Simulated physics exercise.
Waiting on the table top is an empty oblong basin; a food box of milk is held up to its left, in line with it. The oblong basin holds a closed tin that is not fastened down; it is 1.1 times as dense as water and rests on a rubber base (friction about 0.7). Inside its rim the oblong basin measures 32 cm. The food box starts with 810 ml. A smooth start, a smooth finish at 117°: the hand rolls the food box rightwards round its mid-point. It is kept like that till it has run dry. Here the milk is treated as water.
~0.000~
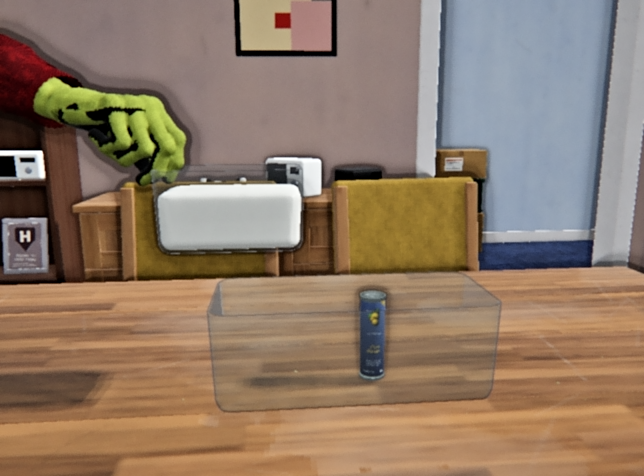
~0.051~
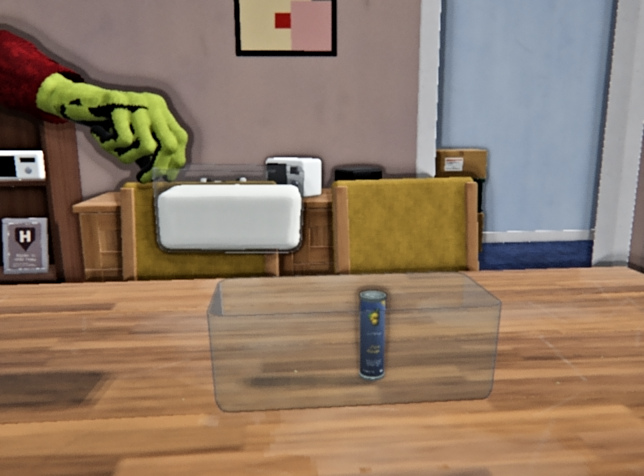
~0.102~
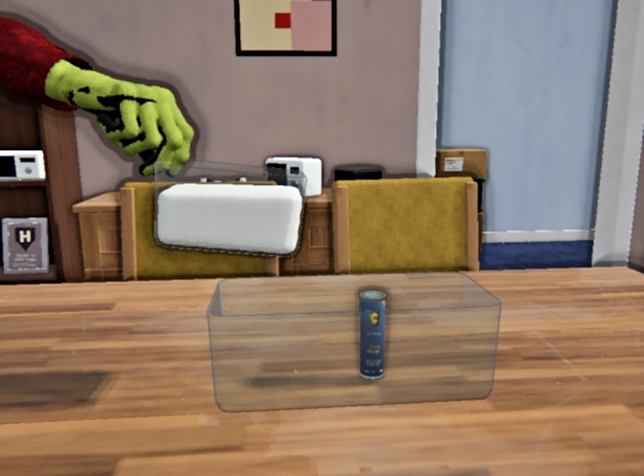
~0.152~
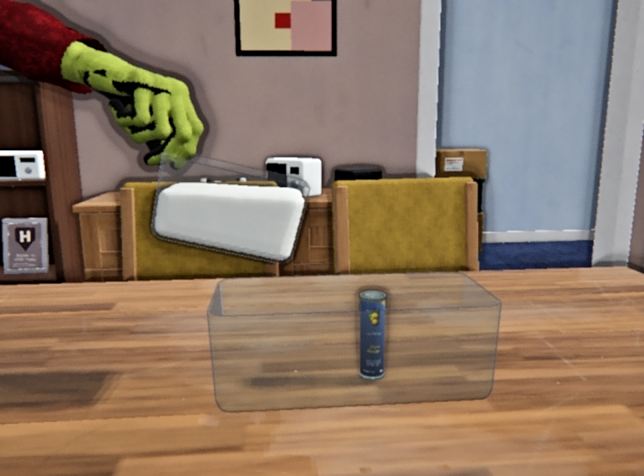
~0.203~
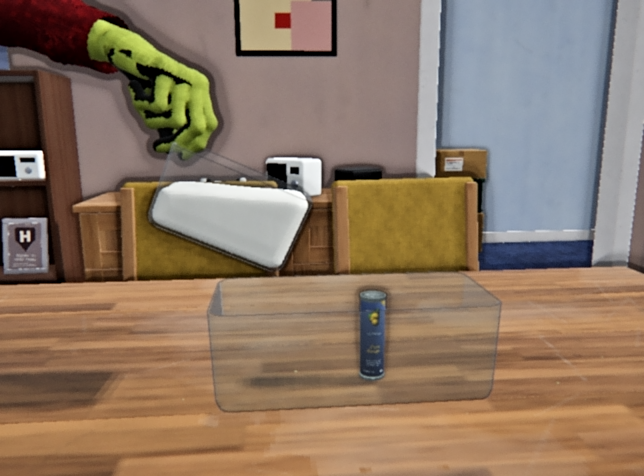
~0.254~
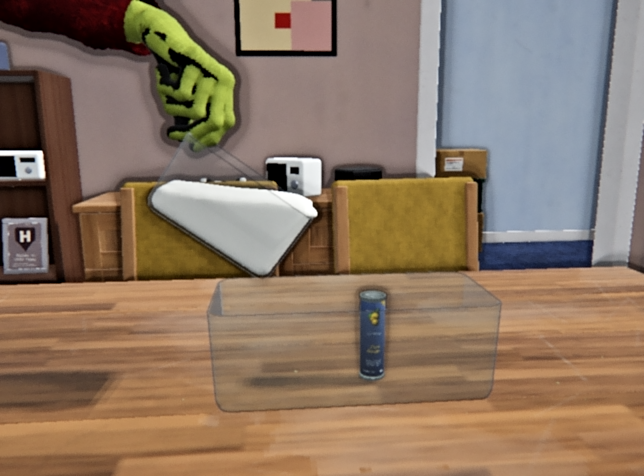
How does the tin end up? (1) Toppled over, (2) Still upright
1.
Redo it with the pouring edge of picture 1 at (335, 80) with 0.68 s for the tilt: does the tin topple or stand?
Result: Tin upright.
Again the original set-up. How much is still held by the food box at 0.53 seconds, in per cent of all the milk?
Near 18 in a hundred.
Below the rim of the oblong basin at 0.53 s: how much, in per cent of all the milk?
Estimate - around 60 in a hundred parts.
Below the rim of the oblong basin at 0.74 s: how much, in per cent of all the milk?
Near 94 per cent of the total.
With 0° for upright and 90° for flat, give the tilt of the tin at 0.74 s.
I'd say it is close to 15 degrees off upright.
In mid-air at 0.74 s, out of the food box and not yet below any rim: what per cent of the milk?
Estimated airborne part: Roughly 5 per cent.
After 0.53 s the tilt is 104° and 18 per cent is still to pour; the tin stands where it began.
After 0.74 s the tilt is 117° and 2 per cent is still to pour; the tin leans 13°.
After 0.95 s the tilt is 117° and 0 per cent is still to pour; the tin leans 15°.
After 1.18 s the tilt is 117° and 0 per cent is still to pour; the tin lies on its side.
In the end the tin lies on its side.
